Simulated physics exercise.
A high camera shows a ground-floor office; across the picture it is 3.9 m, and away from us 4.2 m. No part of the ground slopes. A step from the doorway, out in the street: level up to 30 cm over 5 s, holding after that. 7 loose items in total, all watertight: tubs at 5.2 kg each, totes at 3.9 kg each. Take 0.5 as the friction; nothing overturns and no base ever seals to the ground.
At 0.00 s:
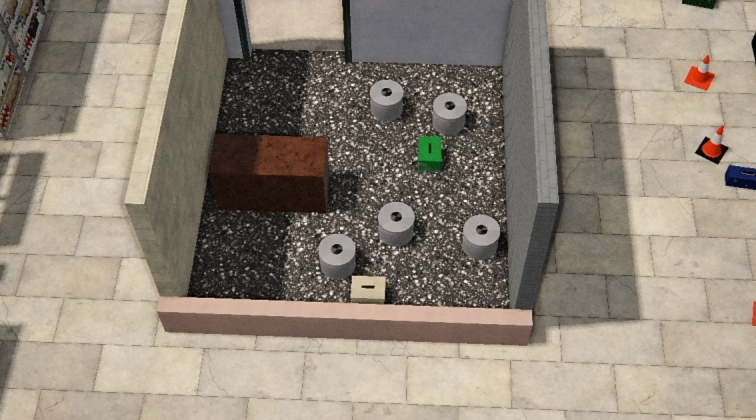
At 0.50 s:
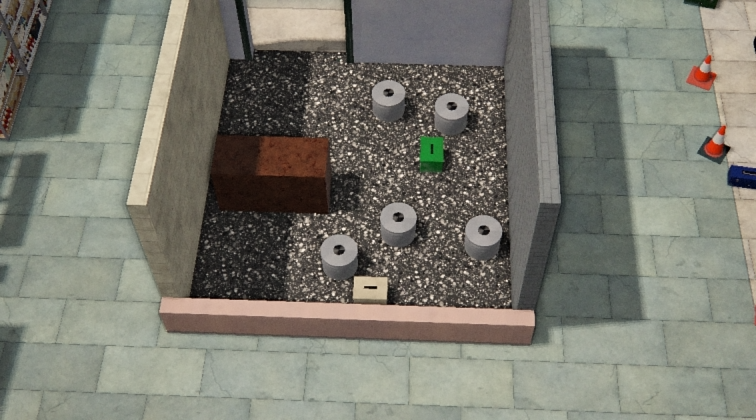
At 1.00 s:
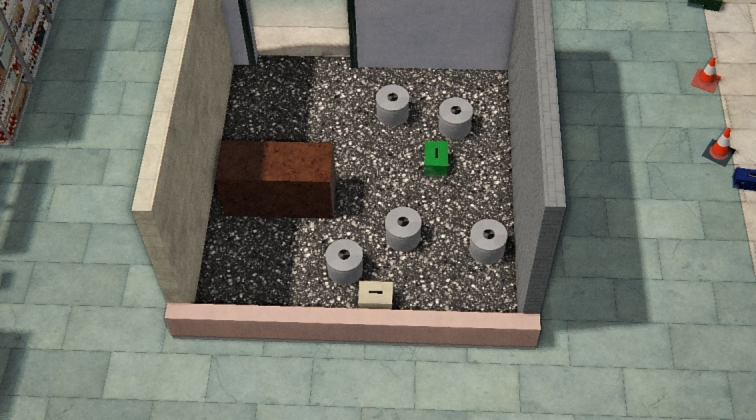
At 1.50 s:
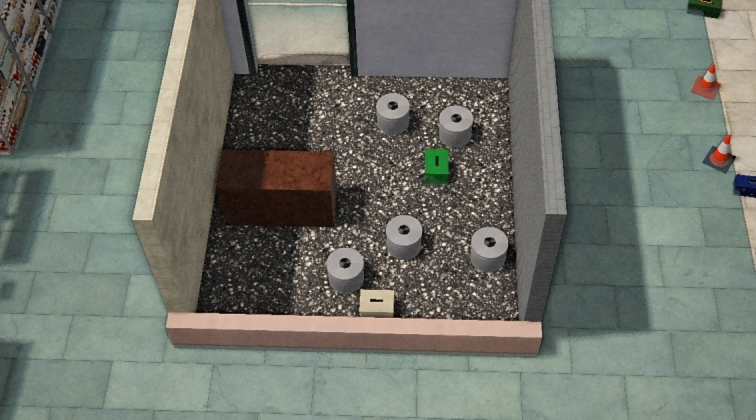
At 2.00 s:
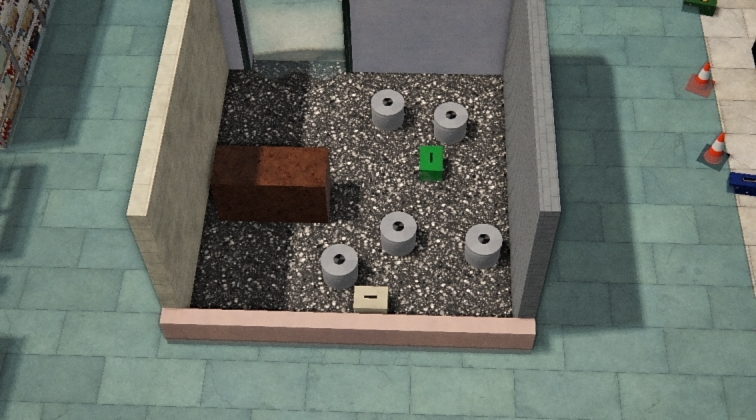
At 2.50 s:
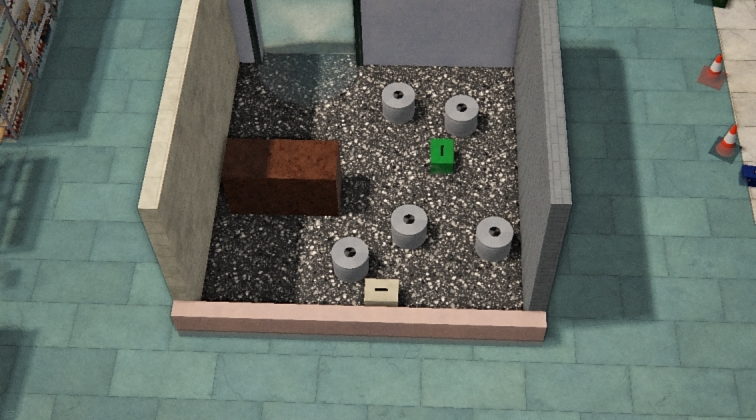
In this clip, greenish water spreads over the pale paving around a walled room seen from above, then a little creeps in at the doorway, while the gray tubs, two small totes and brown block inside stay put.
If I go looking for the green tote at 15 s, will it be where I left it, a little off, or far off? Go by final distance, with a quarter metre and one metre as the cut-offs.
You will find it a little off.
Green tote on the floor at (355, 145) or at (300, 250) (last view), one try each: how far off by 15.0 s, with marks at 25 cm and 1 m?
Taking them in order, it is swept well off and then it edges a short distance.
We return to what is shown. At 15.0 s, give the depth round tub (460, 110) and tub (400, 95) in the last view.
Depths: Near 11 cm, then near 17 cm.
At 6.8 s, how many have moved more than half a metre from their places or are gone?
I count 3 of them.
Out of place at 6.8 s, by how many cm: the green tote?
Displacement near 80 cm.
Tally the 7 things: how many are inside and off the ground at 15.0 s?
I'd say 7 of them.
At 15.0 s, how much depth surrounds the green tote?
Roughly 16 cm at that moment.
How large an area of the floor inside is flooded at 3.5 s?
Flooded: Near 3.5 m2.
After 3.5 s the green tote is near (442, 151), 0.0 m from its start, aground; 0 afloat.
After 6.8 s the green tote is near (494, 138), 0.7 m from its start, aground; 2 afloat.
After 11.0 s the green tote is near (371, 79), 1.5 m from its start, afloat; 7 afloat.
After 15.0 s the green tote is near (468, 122), 0.5 m from its start, afloat; 7 afloat.
